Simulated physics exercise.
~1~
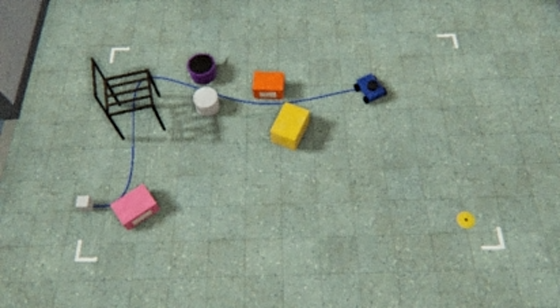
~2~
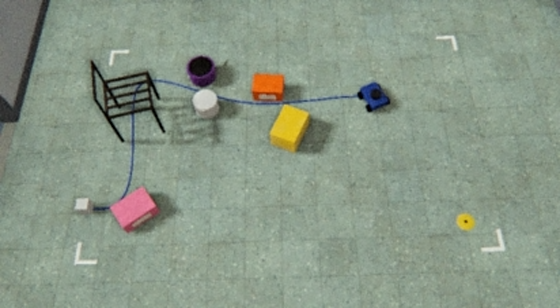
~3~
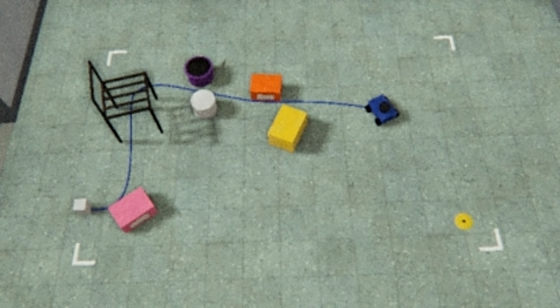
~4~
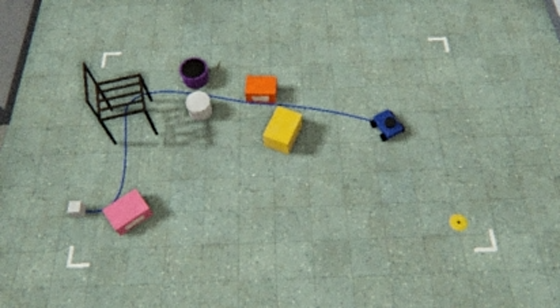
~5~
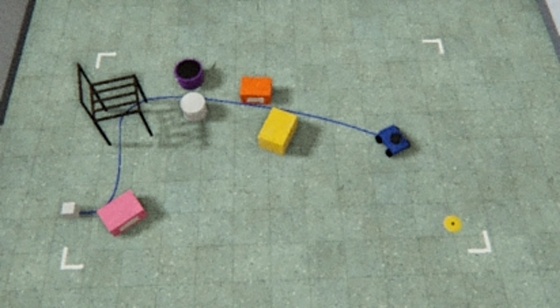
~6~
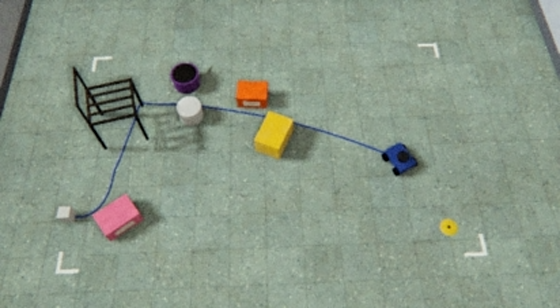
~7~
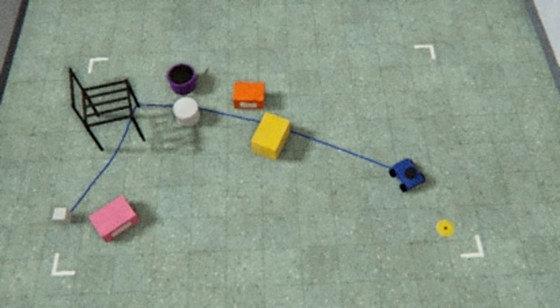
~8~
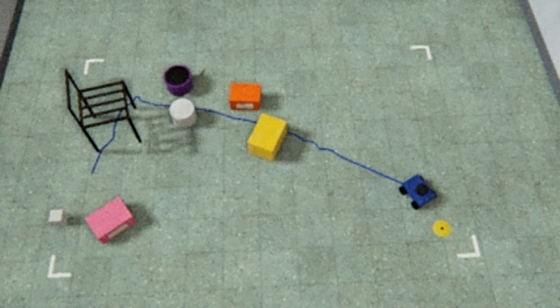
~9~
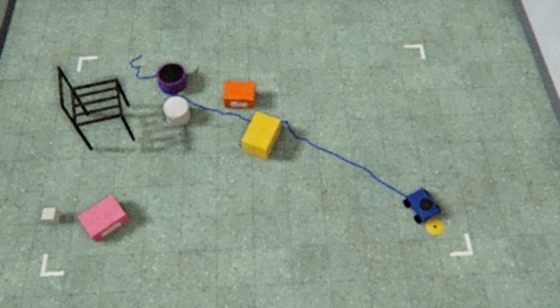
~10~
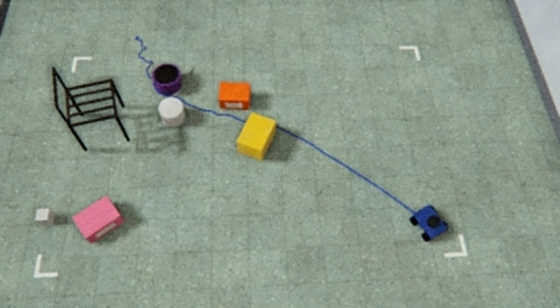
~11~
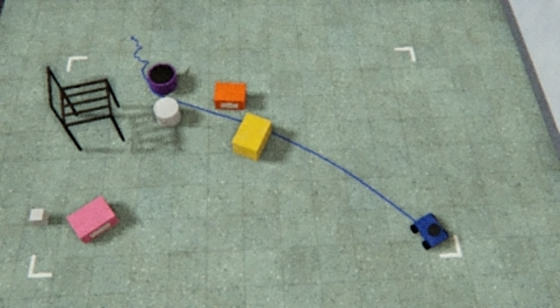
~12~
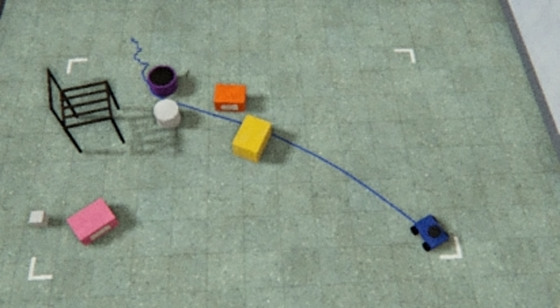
A small blue cart tows a long blue lead down and right across a tiled floor toward a yellow mark, its far end pulling free near the pink carton, whipping past the black chair, and trailing by the purple pot as the cart stops near a corner marking.
